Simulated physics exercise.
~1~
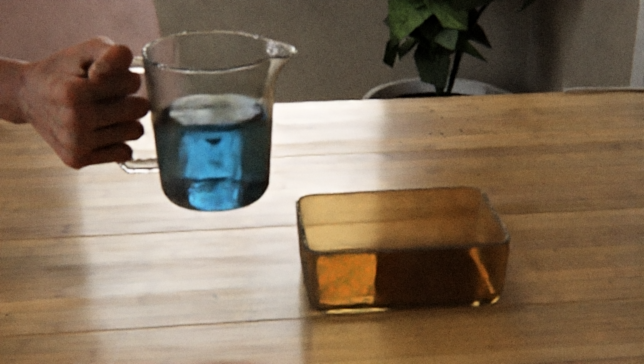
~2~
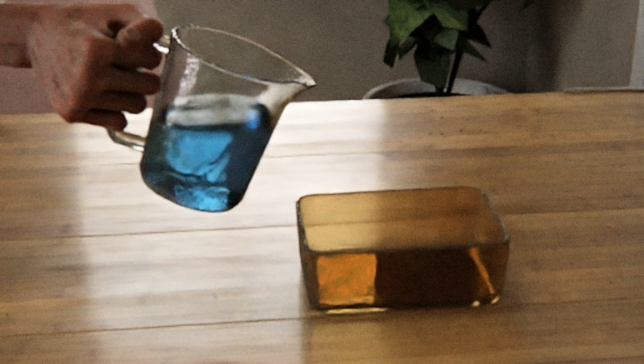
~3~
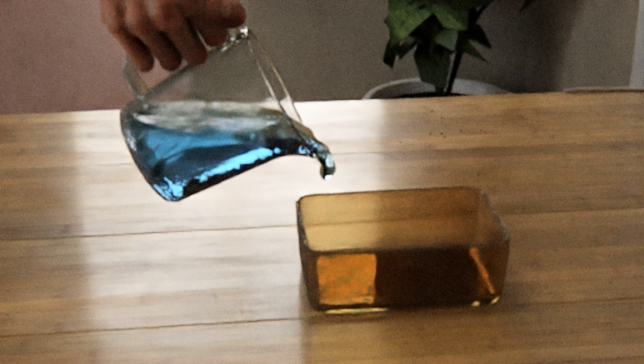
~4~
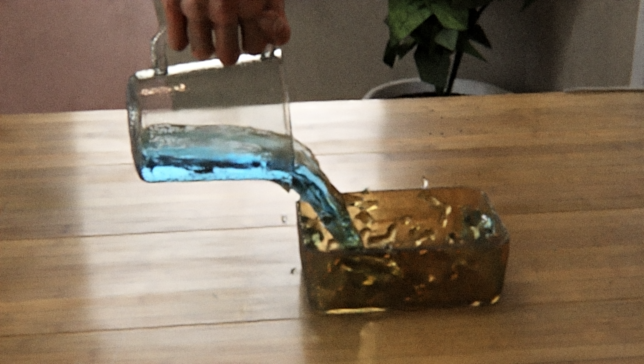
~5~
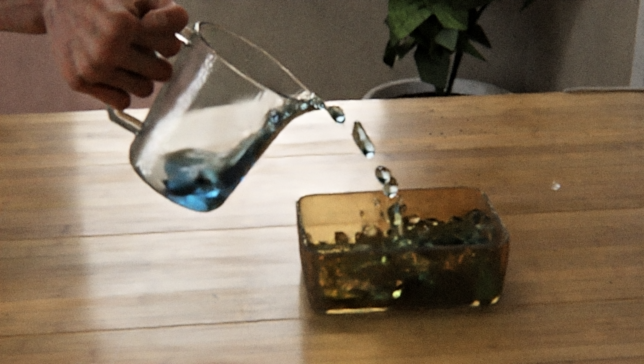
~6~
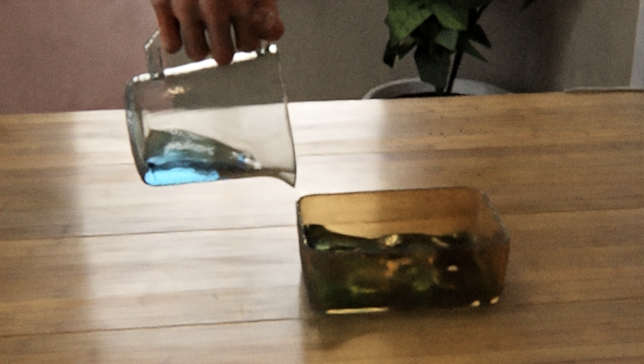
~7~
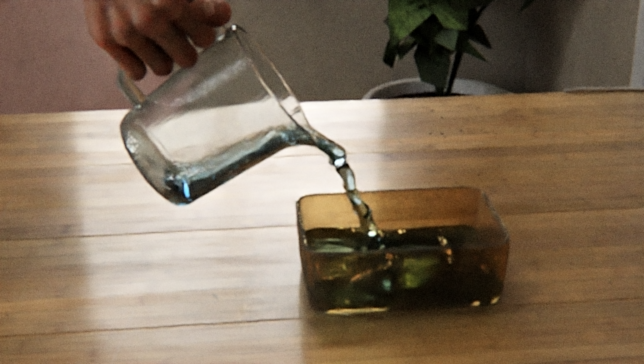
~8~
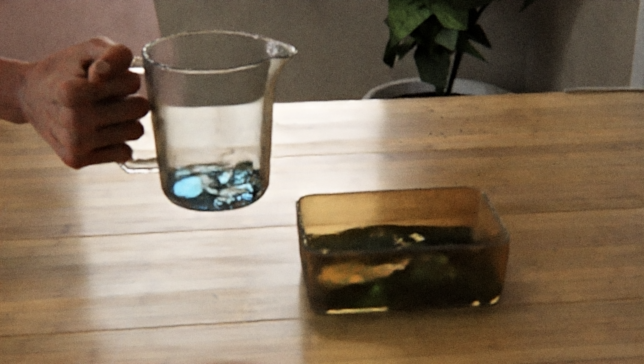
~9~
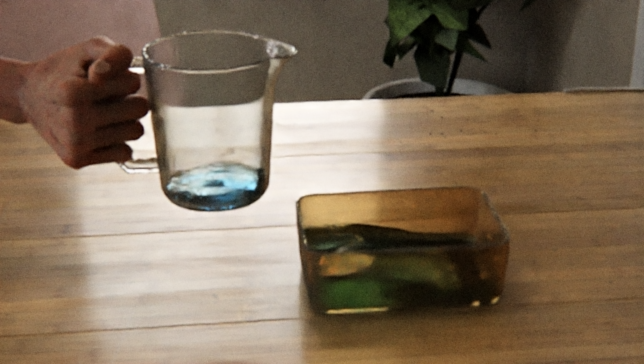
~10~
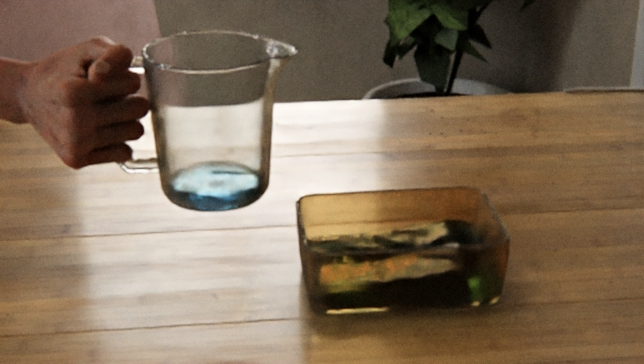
A hand tips a glass pitcher twice, pouring most of its blue water into an amber box.
